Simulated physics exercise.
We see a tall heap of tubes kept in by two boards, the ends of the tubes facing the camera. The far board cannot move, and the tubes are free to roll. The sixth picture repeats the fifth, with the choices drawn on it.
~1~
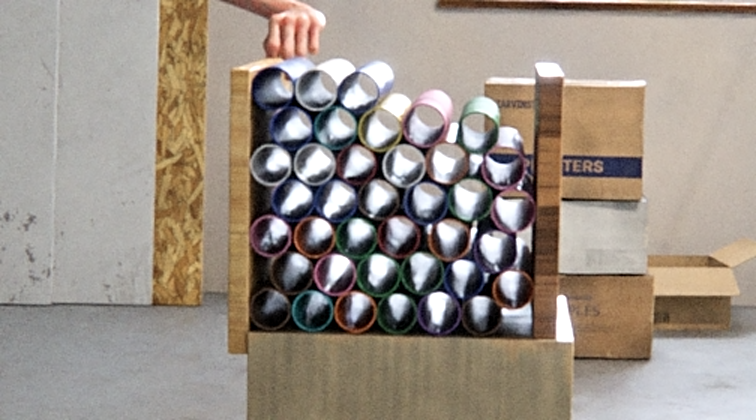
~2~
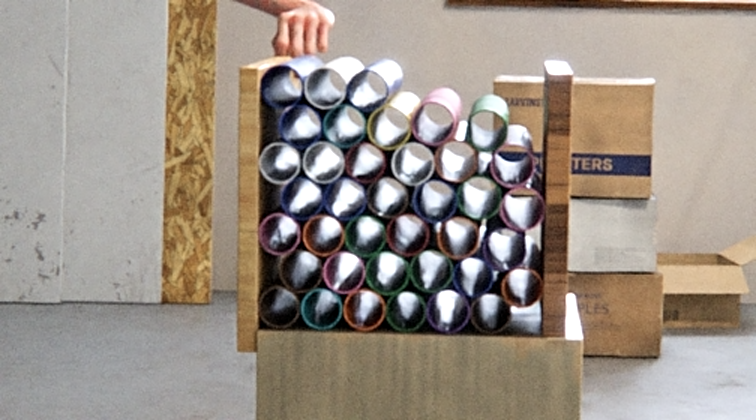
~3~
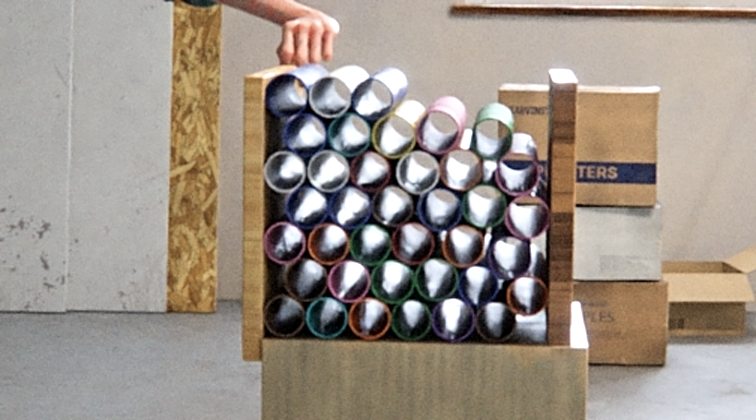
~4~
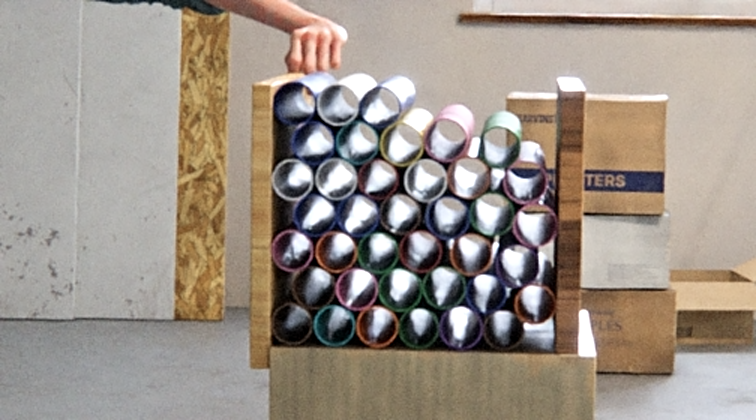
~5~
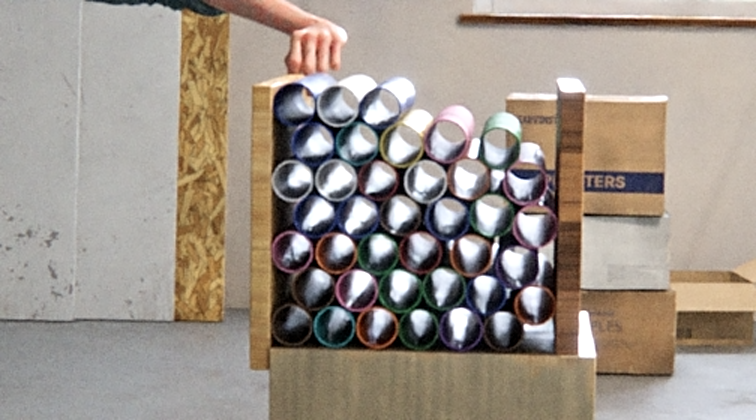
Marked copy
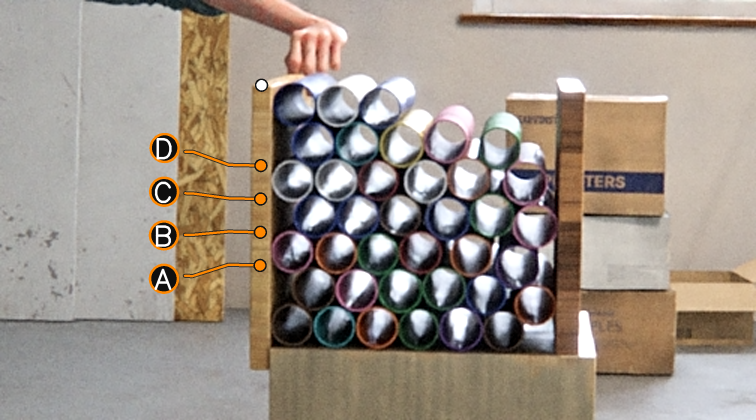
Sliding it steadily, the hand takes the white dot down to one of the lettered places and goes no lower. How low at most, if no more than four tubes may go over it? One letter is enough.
A is the limit.
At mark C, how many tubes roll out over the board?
It comes to one.
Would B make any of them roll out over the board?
At B: Yes.
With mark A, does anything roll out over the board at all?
Yes.
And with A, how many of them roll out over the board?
The count is four.
On the marked copy, A at (260, 265); B at (261, 232); C at (261, 199); D at (261, 166); the white dot at (262, 85).
Following A. Soon after the start, top of the board (272, 164).
Later, top of the board (271, 253).
In the end, top of the board (271, 265), four out over the board.
As for the rest, B four out over the board; C one out over the board; D none out over the board.
